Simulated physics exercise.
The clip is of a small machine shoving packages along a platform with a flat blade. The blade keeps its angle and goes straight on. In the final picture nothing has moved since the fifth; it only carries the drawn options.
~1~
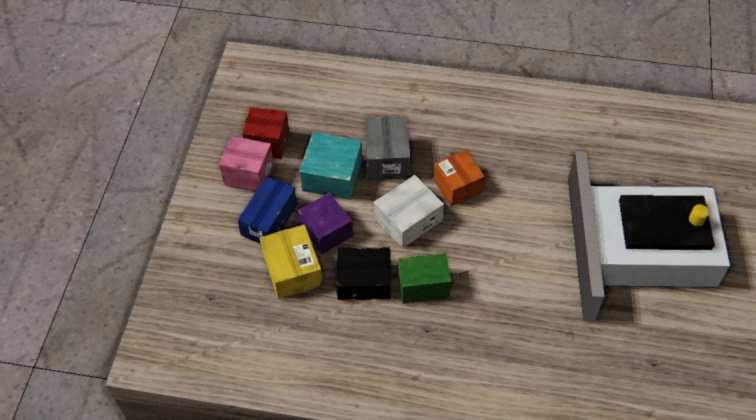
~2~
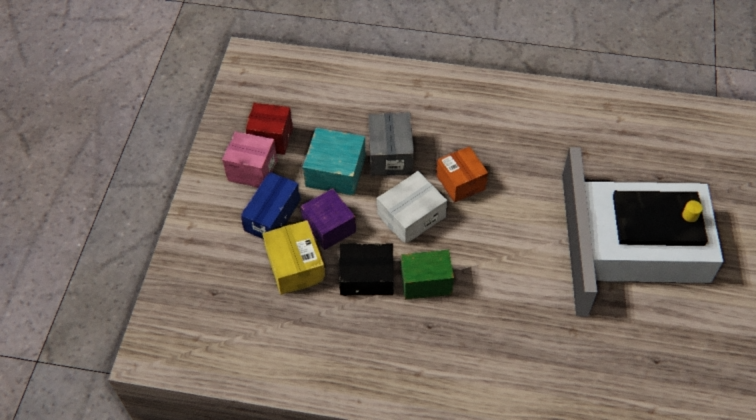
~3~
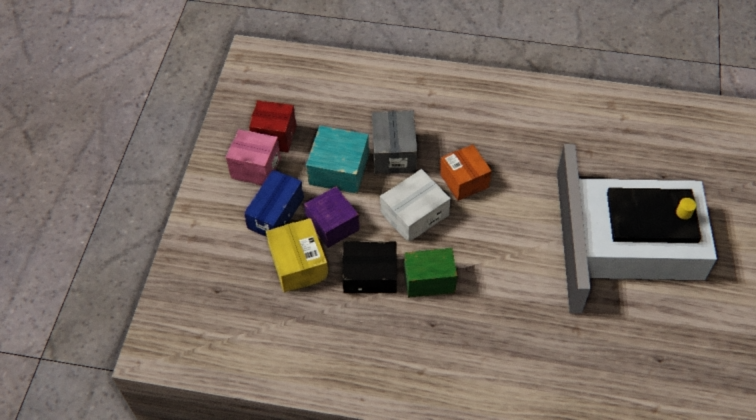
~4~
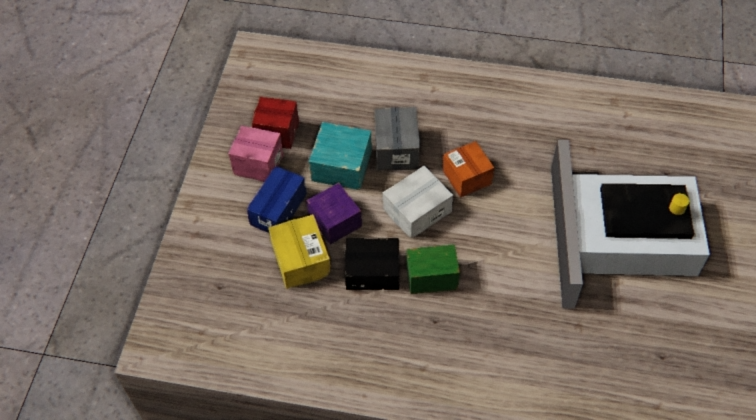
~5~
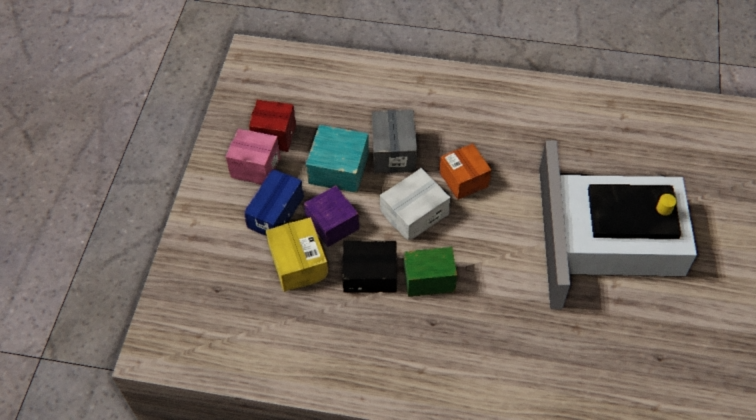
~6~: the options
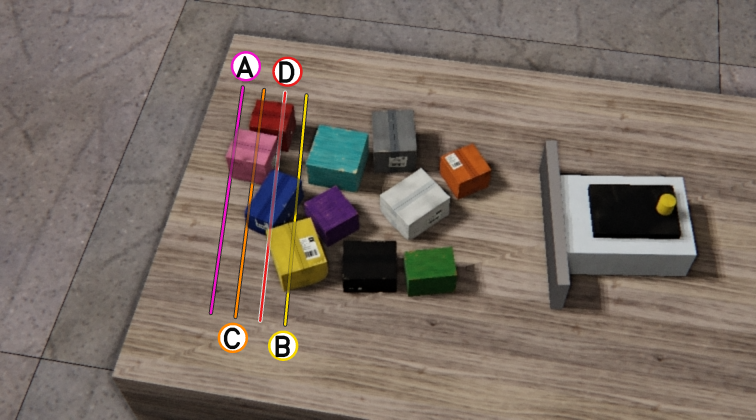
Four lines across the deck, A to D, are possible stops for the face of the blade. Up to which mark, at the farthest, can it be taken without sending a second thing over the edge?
As far as mark B.
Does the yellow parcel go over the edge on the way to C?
By then, yes.
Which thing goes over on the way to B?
The pink box goes over.
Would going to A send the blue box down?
By then, yes.
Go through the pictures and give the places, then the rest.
In the first picture, red box (266, 133); purple crate (326, 223); green crate (424, 278).
In the second picture, robot (653, 217); grey box (391, 144).
In the third picture, robot (647, 214); black parcel (370, 267).
In the fourth picture, robot (639, 210); turquoise crate (341, 156).
In the fifth picture, robot (627, 210); blue box (274, 204); yellow parcel (297, 254); red box (272, 126).
On the marked copy, A at (228, 191); B at (297, 201); C at (251, 194); D at (274, 198).
With B. Early on, robot (530, 197); orange parcel (434, 167); white box (410, 206).
Further on, robot (437, 184); pink box (242, 159); red box (270, 123).
At the end, robot (365, 174); pink box over the edge; yellow parcel (165, 250); one fallen.
As for the rest, A drops six; C drops three; D drops three.
